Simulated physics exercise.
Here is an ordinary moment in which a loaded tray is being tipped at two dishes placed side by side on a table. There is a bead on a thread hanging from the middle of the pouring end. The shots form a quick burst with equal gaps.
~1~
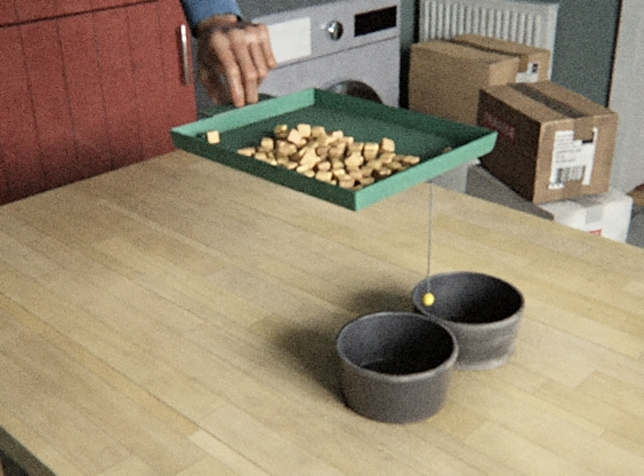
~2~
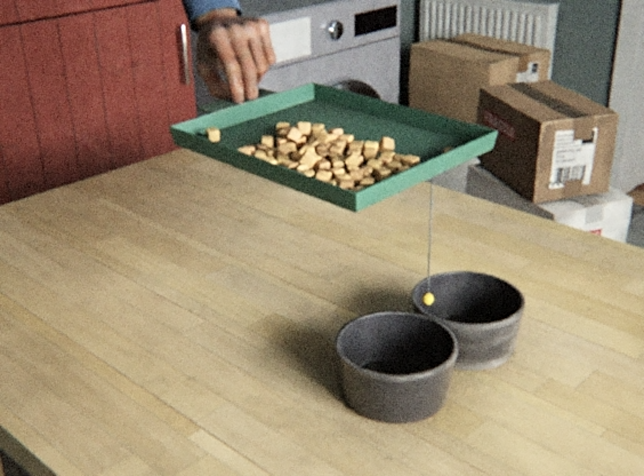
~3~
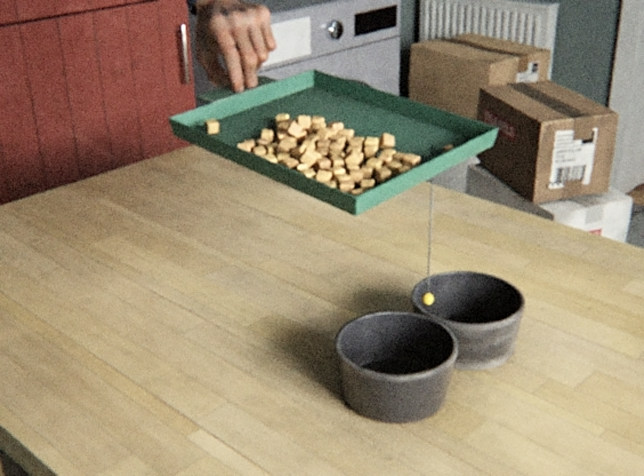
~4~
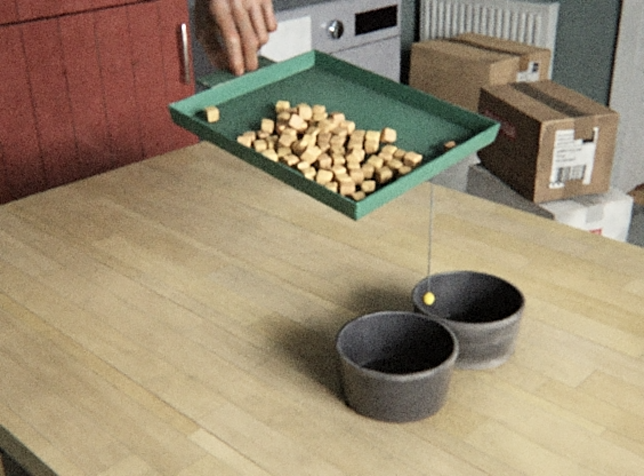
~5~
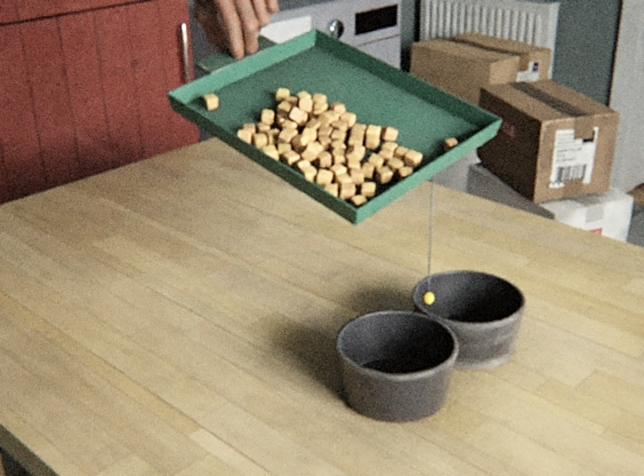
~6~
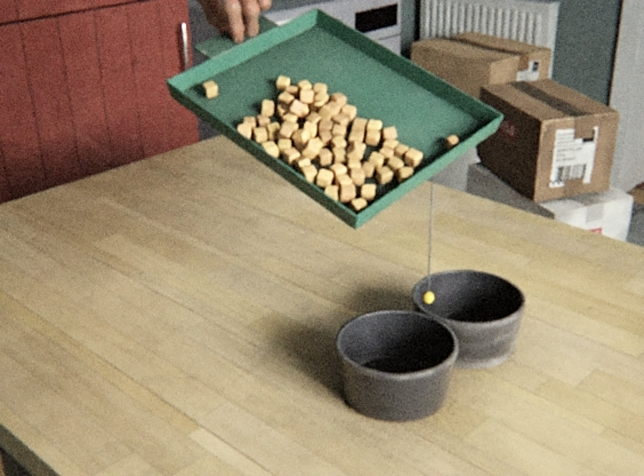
At first, a hand holds a green tray of small wooden cubes nearly level above two dark dishes on a wooden table, a yellow bead hanging still beneath it. Then the hand raises the tray's far end, steepening it, and the pouring edge slants lower at its left corner while the cubes stay bunched together.
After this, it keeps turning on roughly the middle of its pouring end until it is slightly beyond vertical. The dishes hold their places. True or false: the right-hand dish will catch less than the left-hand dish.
True.
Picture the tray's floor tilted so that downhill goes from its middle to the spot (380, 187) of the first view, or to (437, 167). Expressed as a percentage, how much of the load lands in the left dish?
First heading roughly 50 %, second roughly 0 %.
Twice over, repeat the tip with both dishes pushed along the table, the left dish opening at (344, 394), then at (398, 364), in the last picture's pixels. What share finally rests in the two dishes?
You'd get 60 per cent first and 70 per cent second.
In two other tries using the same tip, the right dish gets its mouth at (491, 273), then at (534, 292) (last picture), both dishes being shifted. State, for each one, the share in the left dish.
About 0 and 10 per cent respectively.
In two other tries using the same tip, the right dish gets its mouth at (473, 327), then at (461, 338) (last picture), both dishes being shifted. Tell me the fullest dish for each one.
Answer, in order: The one to the left and the one to the left.
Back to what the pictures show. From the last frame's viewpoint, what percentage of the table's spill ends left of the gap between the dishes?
Some 60 %.
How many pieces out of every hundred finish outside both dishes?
Share: Approx. 50 %.
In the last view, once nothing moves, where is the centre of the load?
Roughly pixel (393, 396).
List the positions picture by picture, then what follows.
Corners of the pouring end at (355, 190) and (493, 132), level; middle of the load at (323, 159), small wooden cubes; left dish at (443, 385); right dish at (513, 335); bead on its thread at (428, 299), in the first frame.
Corners of the pouring end at (356, 191) and (493, 131), level; middle of the load at (323, 157), in the second frame.
Corners of the pouring end at (356, 195) and (494, 128), tipped barely, lowest at the left corner; middle of the load at (323, 154), in the third frame.
Corners of the pouring end at (357, 201) and (496, 123), tipped a little, lowest at the left corner; middle of the load at (324, 148), in the fourth frame.
Corners of the pouring end at (357, 207) and (497, 119), tipped clearly, lowest at the left corner; middle of the load at (325, 143), in the fifth frame.
Corners of the pouring end at (357, 213) and (499, 115), tipped clearly, lowest at the left corner; middle of the load at (325, 139); left dish at (443, 384); right dish at (513, 333), in the sixth frame.
Soon, tray tipped steeply; nearly all on the tray; a stray few in the air.
A while on, tray tipped past a quarter turn; nearly all on the tray; a small part in the left dish; a stray few outside both.
Towards the end, tray tipped past a quarter turn; about half in the left dish; about half outside both.
Finally, tray tipped past a quarter turn; about half in the left dish; none in the right dish; about half outside both.
